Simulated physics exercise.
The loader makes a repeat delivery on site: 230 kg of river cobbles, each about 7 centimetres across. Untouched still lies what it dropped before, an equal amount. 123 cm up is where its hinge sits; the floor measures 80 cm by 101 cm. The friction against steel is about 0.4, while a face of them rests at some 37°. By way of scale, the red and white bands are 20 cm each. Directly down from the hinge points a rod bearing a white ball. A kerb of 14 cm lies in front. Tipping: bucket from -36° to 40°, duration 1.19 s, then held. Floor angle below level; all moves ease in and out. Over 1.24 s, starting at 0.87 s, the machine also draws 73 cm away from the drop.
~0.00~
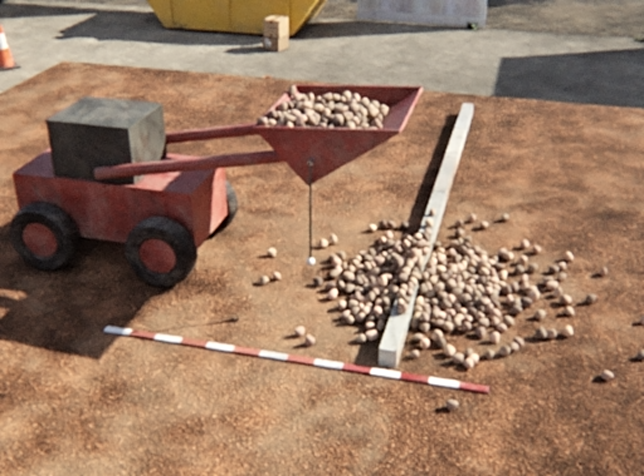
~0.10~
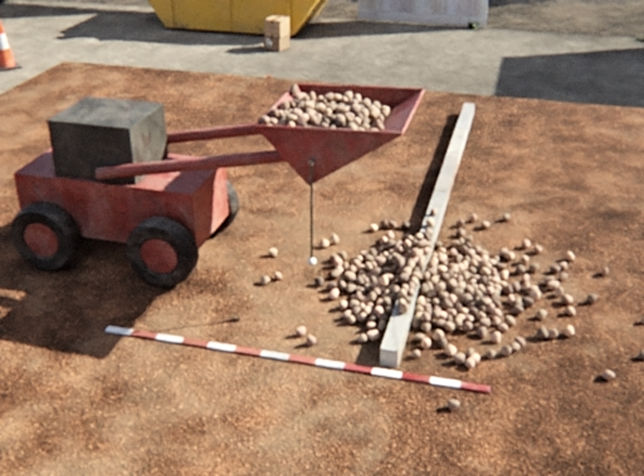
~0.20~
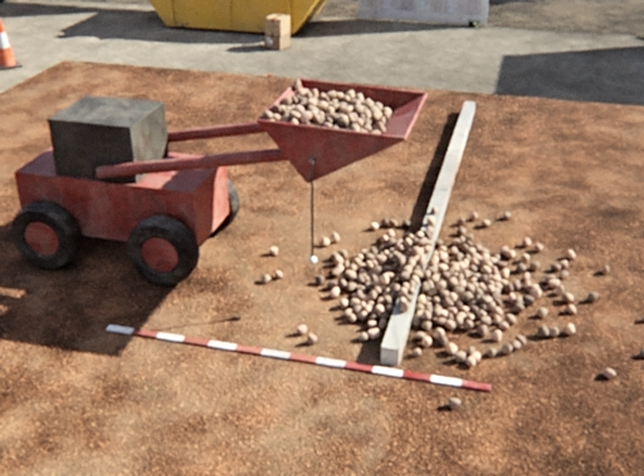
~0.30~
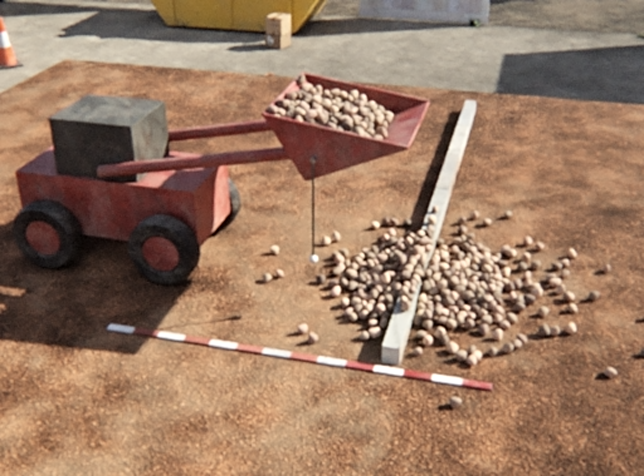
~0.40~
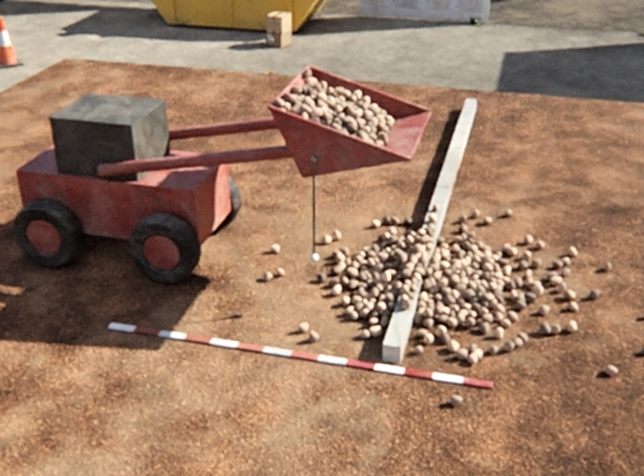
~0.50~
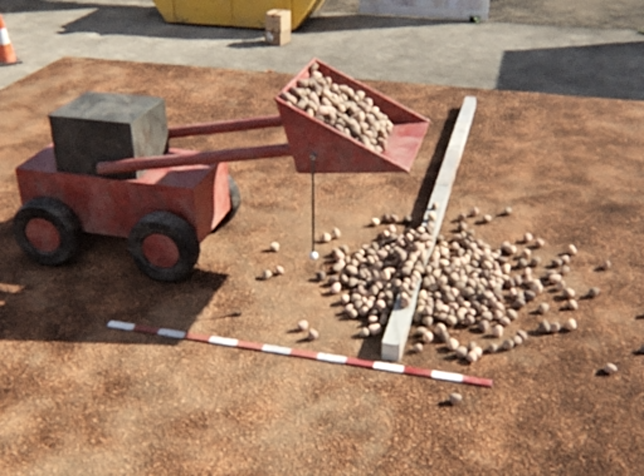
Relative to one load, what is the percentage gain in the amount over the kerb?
A gain of about 28 per cent.
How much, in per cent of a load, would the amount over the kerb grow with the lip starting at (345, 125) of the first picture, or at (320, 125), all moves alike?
First place: Roughly 0 %; second place: Roughly 0 %.
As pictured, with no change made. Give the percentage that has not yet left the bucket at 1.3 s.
It holds some 30 percent.
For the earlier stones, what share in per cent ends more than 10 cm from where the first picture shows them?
Roughly 5 percent.
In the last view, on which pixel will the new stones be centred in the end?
They end up centred around (389, 266).
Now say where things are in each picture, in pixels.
In the first frame, the bucket is at -36°, its lip at (400, 132); the top of the load is at (337, 106). The earlier load is highest near (411, 260), 21 cm above ground level, 48 % on this side of the kerb, 52 % over the kerb.
In the second frame, the bucket is at -34°, its lip at (402, 134); the top of the load is at (337, 104); the stones move at 0.1 m/s on average.
In the third frame, the bucket is at -30°, its lip at (405, 139); the top of the load is at (304, 97); the stones move at 0.2 m/s on average.
In the fourth frame, the bucket is at -24°, its lip at (408, 148); the top of the load is at (306, 92); the stones move at 0.2 m/s on average.
In the fifth frame, the bucket is at -16°, its lip at (410, 159); the top of the load is at (310, 86); the stones move at 0.3 m/s on average.
The sixth frame shows lip at (408, 171), floor tilted -7°, highest stones at (315, 80); the stones move at 0.3 m/s on average.
After 0.9 s the floor is at 28°; in per cent of one load, 100 in the bucket, 49 on this side of the kerb, 52 over the kerb; the foremost stones are at (612, 304).
After 1.3 s the floor is at 40°; in per cent of one load, 32 in the bucket, 110 on this side of the kerb, 57 over the kerb; the foremost stones are at (612, 304).
After 2.6 s the floor is at 40°; in per cent of one load, 0 in the bucket, 120 on this side of the kerb, 80 over the kerb; the foremost stones are at (612, 304).
After 5.0 s the floor is at 40°; in per cent of one load, 0 in the bucket, 120 on this side of the kerb, 80 over the kerb; the foremost stones are at (612, 304). Net gain over the kerb, 28.
